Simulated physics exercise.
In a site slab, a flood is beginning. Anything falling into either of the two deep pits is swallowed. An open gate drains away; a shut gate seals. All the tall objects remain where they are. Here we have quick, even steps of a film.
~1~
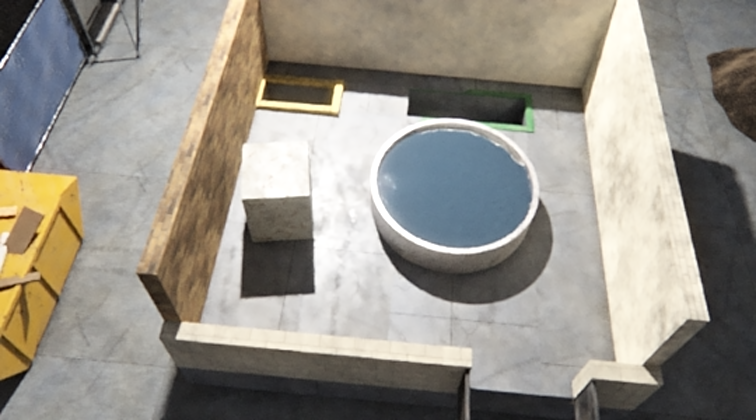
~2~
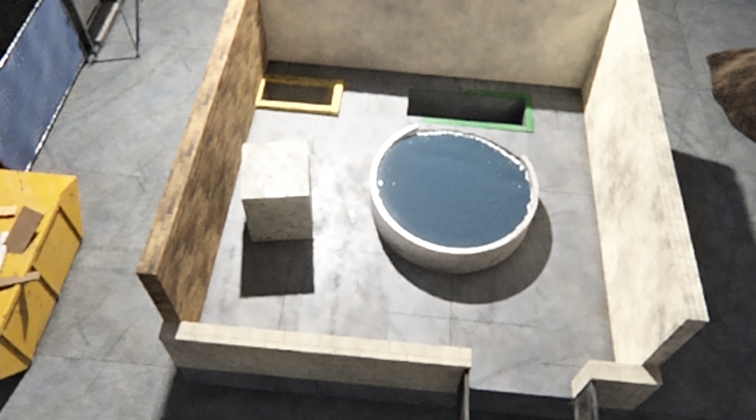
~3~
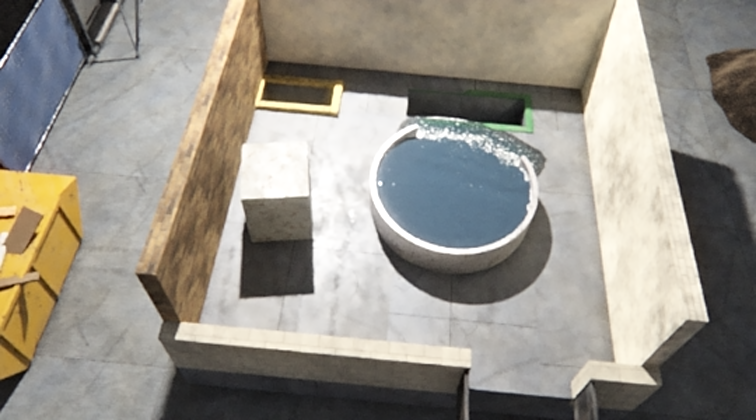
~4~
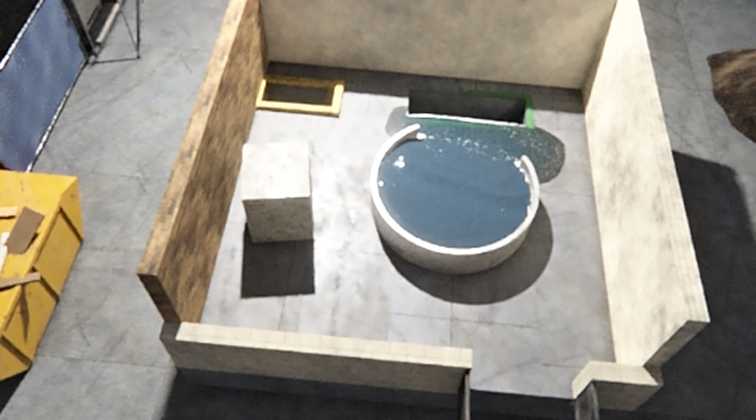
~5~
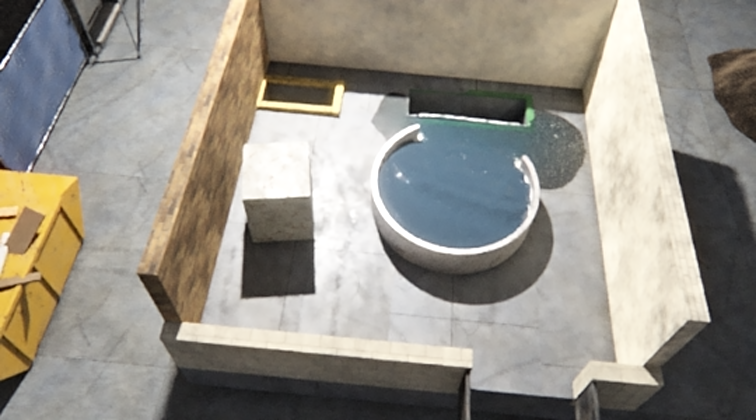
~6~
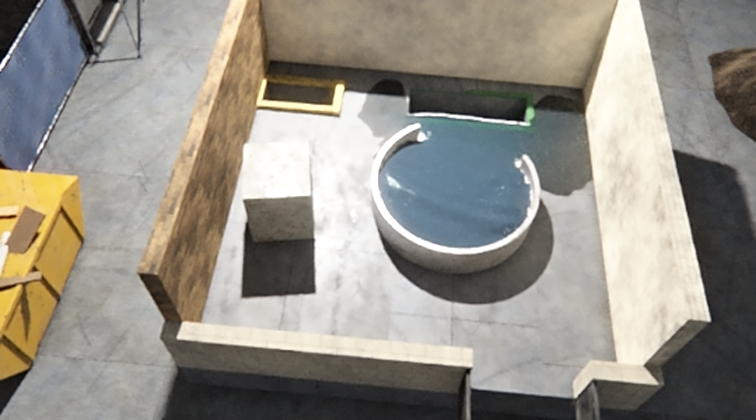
On a walled concrete slab, water pours from the far side of a round tank and spreads around the green-edged opening.
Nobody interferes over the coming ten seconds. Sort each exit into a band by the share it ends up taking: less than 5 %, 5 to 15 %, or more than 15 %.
Bands: Gate: Less than 5 %; yellow pit: Less than 5 %; green pit: More than 15 %.
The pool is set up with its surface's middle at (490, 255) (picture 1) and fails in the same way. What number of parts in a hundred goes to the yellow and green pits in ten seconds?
Tally in per cent - yellow pit 0; green pit 65.
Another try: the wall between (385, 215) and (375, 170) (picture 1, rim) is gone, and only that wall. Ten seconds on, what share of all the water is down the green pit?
Share recorded - green: 14 %.
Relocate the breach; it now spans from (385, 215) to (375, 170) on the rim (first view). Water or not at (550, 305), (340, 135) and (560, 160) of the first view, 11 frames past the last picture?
In the order asked: Out of reach, sodden, out of reach.
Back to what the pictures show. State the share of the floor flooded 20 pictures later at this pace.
Roughly 25 per cent.
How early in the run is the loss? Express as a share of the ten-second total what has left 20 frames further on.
Share gone by then: About 65 %.
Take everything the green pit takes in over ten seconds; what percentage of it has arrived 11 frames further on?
Share at that point: Close to 45 in a hundred.
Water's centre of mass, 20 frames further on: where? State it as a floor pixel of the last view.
My pick is pixel (473, 177).
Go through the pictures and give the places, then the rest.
The first picture shows the round tank at (454, 184) is whole and still.
In the second picture, the front is at a hidden place, out from the gap on the round tank's far side.
In the third picture, the front is at (538, 167), out from the gap on the round tank's far side.
In the fourth picture, the front is at (558, 144), out from the gap on the round tank's far side.
In the fifth picture, water pours out on the round tank's far side and has run to (574, 133).
In the sixth picture, water pours out on the round tank's far side and has run to (586, 114).
A moment on, water covers 15 % of the floor; the gate 0 %, the yellow pit 0 %, the green pit 20 %.
Next, water covers 20 % of the floor; the gate 0 %, the yellow pit 0 %, the green pit 36 %.
Then, water covers 25 % of the floor; the gate 0 %, the yellow pit 0 %, the green pit 53 %.
Later, water covers 40 % of the floor; the gate 0 %, the yellow pit 0 %, the green pit 68 %.
In the end, water covers 35 % of the floor; the gate 1 %, the yellow pit 0 %, the green pit 78 %.
